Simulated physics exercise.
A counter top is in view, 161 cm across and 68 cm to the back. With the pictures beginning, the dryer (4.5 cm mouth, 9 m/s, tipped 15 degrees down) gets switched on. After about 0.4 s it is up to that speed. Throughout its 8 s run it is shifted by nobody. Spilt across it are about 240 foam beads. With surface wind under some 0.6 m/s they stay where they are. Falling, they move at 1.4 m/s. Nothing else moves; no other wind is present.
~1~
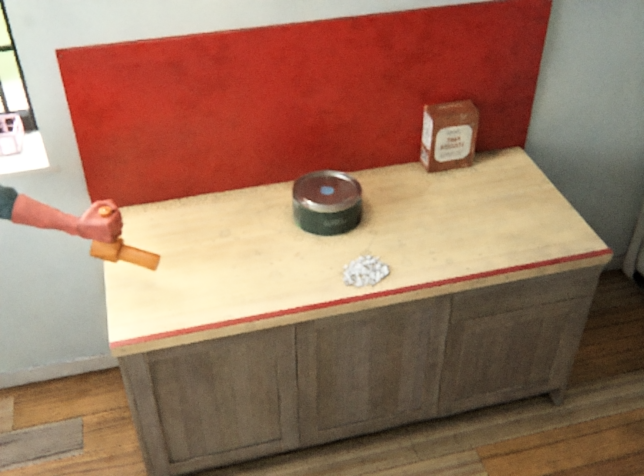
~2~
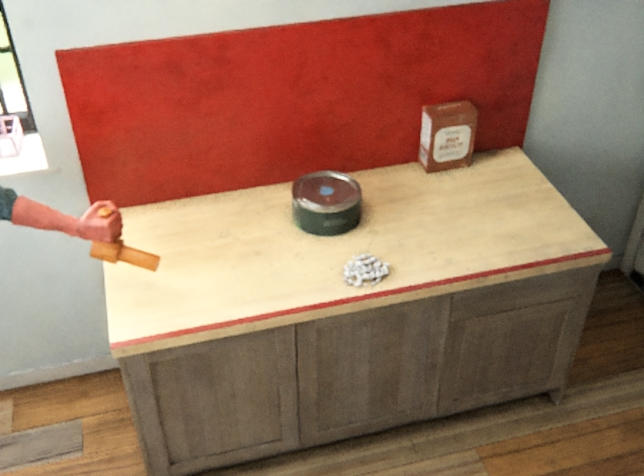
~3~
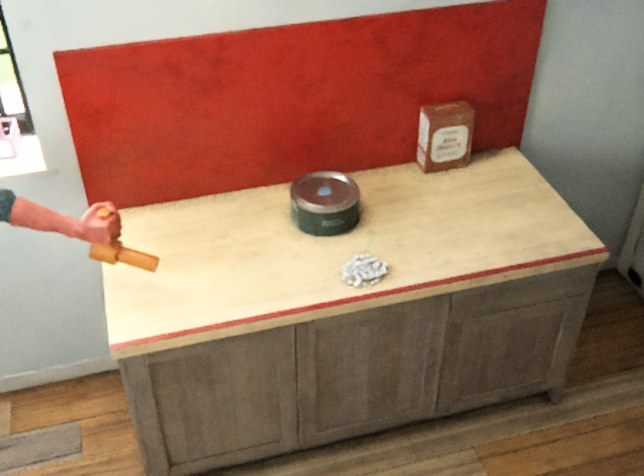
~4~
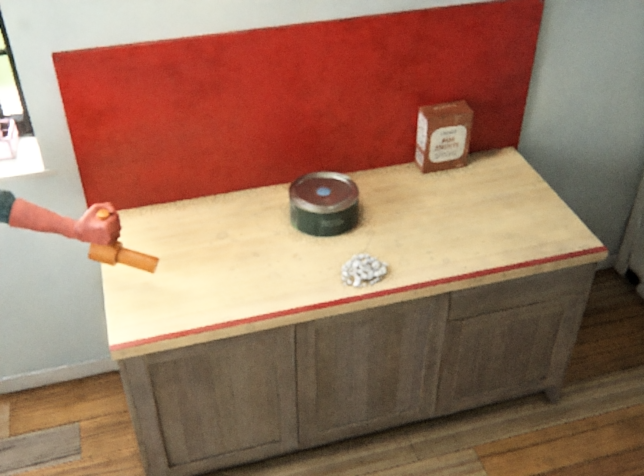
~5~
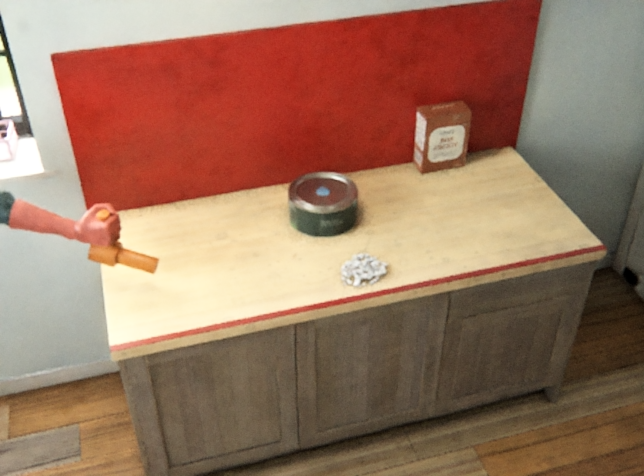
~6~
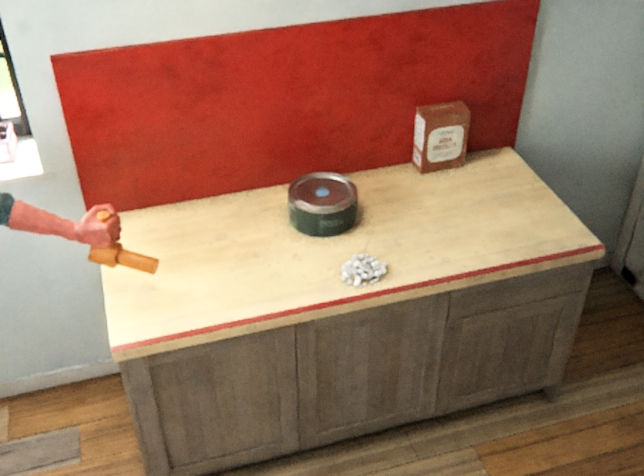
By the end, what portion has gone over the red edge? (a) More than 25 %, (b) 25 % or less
More than 25 % (a).
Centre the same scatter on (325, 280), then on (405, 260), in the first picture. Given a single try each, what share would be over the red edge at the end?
Roughly 40 %, then 20 %.
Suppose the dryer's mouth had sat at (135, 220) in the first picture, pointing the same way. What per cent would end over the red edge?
My estimate is close to 100 percent.
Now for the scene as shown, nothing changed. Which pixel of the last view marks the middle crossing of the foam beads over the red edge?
Near (487, 274).
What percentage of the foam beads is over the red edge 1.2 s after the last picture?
I reckon close to 40 %.
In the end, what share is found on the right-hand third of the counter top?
Roughly 0 %.
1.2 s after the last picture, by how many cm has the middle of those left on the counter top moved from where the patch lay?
Centre offset: Approx. 50 cm.
Then, 1.2 s after the last picture the count stands so, 40 % are over the red edge; the middle of those still in play is near (506, 236).
Then, 2.2 s after the last picture the count stands so, 41 % are over the red edge; the middle of those still in play is near (555, 210).
Then, 4.0 s after the last picture the count stands so, 41 % are over the red edge.
Then, 7.6 s after the last picture, at the end, 41 % are over the red edge.
